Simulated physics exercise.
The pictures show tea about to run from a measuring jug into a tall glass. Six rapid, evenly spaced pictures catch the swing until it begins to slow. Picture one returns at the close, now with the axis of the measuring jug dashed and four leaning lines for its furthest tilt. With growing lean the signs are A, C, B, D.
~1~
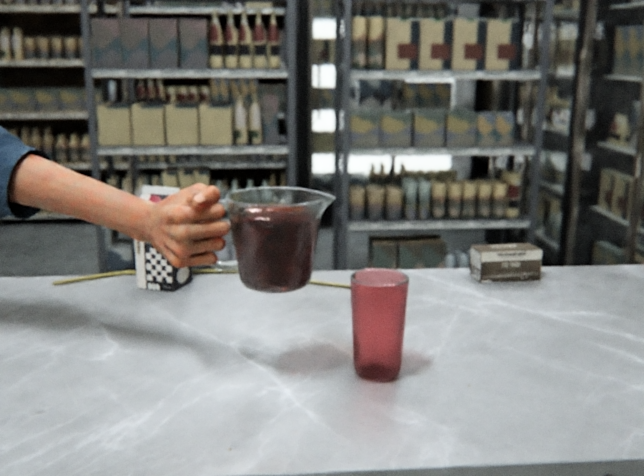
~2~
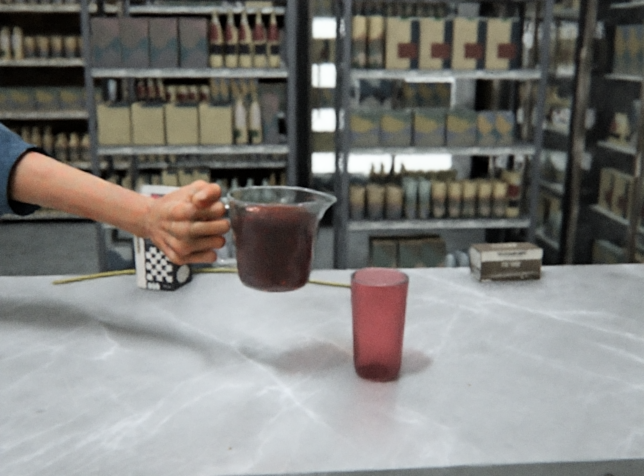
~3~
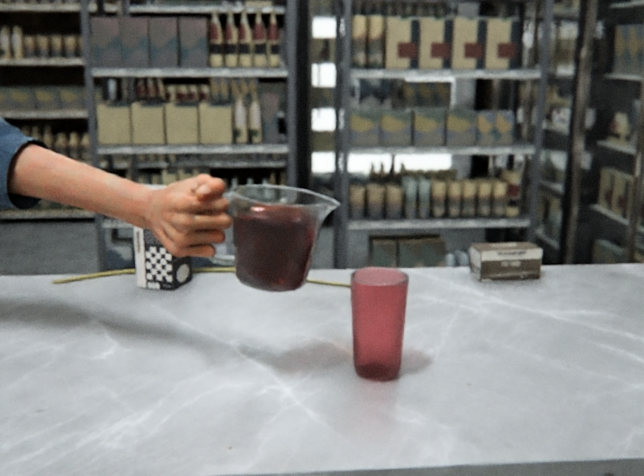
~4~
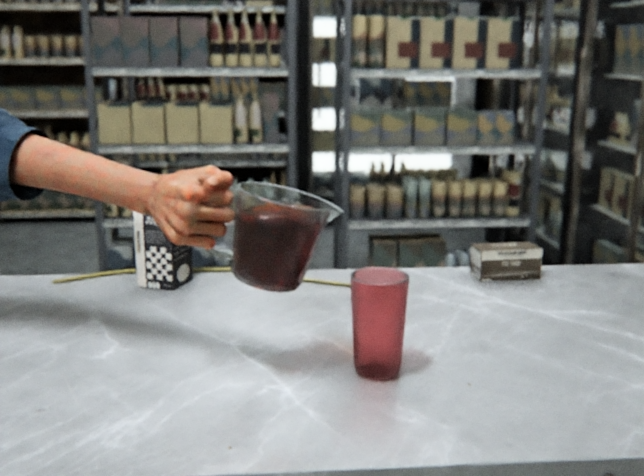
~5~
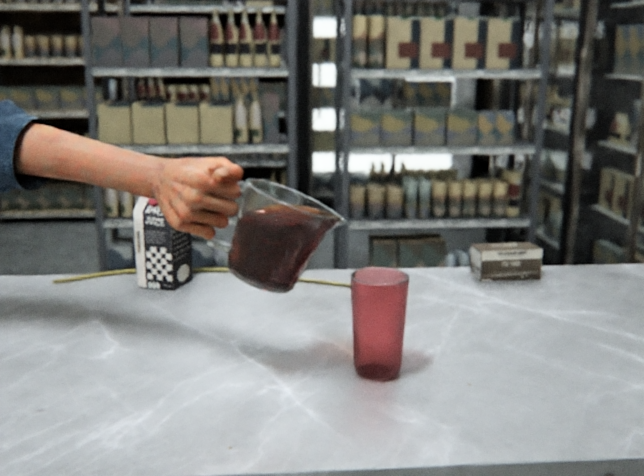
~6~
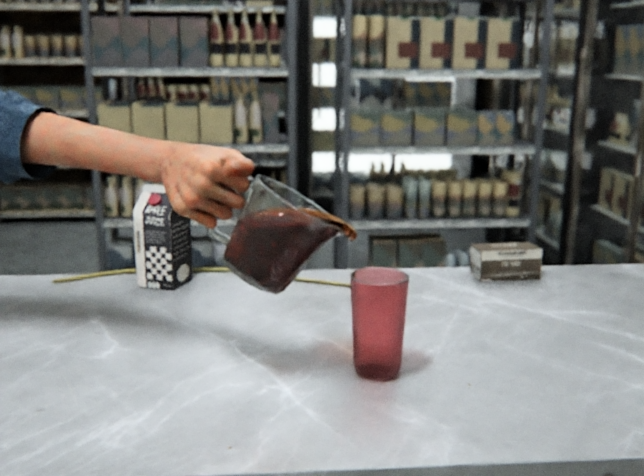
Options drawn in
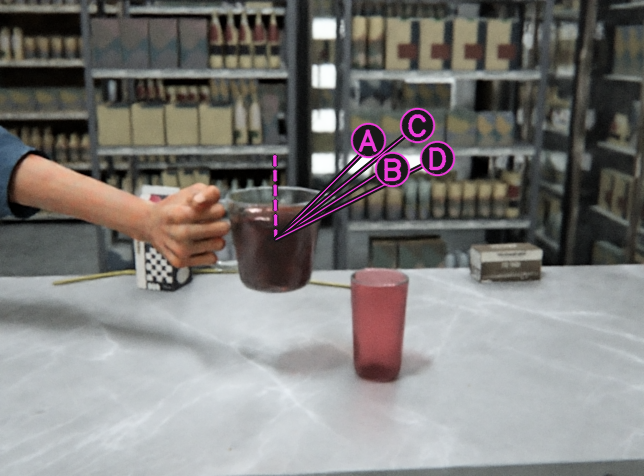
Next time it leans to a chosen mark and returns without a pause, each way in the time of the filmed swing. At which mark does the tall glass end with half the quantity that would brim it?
Mark A.
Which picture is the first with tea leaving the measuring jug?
Picture 6.
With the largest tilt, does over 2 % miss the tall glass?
Yes, it does.
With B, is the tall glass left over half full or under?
Over half.
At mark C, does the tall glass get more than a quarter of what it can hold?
Yes, clearly.
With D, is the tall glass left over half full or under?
Over half.
On the marked copy, A at (359, 155); B at (375, 175); C at (403, 136); D at (421, 166).
With A, the tall glass ends with about 50 % of what it can hold.
With B, the tall glass ends with about 78 % of what it can hold; 4 % of the tea is spilt.
With C, the tall glass ends with about 64 % of what it can hold.
With D, the tall glass ends with about 79 % of what it can hold; 14 % of the tea is spilt.
